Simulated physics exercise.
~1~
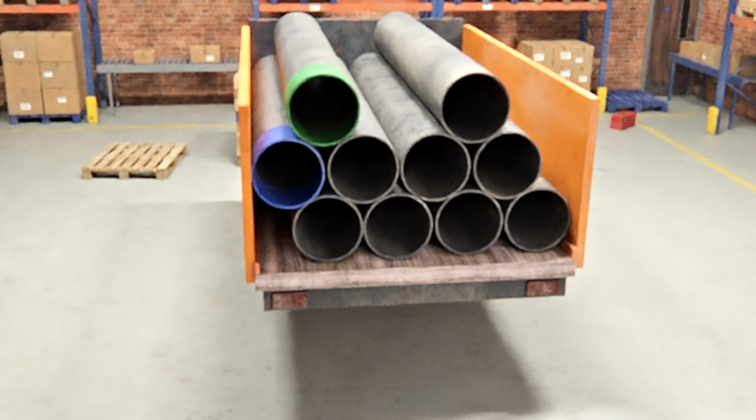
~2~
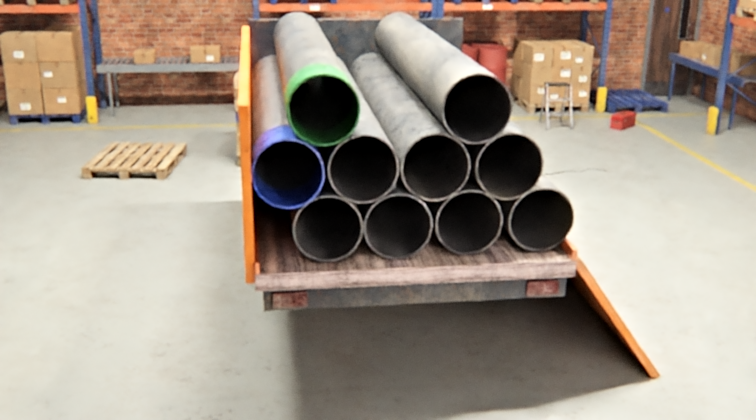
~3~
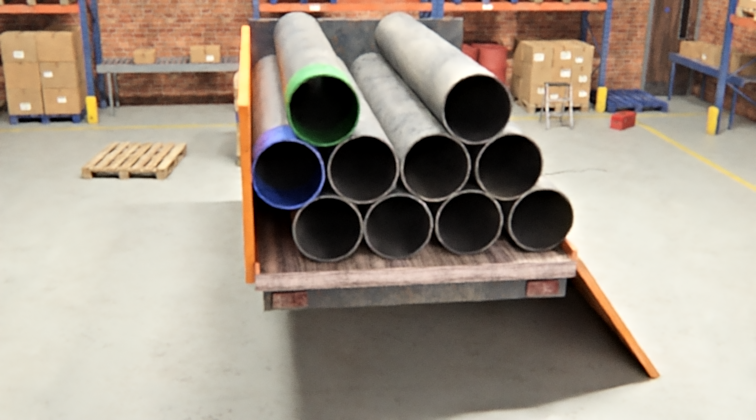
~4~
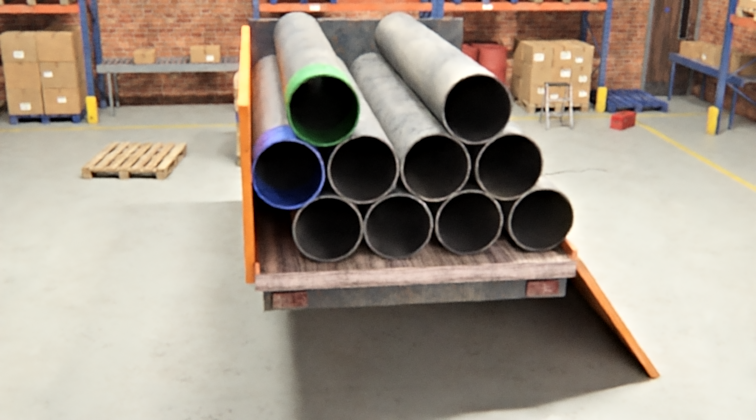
The clip opens on the back of a parked trailer in a warehouse, its level deck stacked with ten hollow pipes whose open ends face the viewer. Most are grey, but a green-rimmed one sits high on the left, above a blue-rimmed one, and upright orange sides stand at both edges. The right side then drops open and slants down towards the floor, while the left side stays shut. The pile barely stirs, and no pipe rolls out through the open side. It ends with every pipe still on the deck, the green and blue ones resting on others.
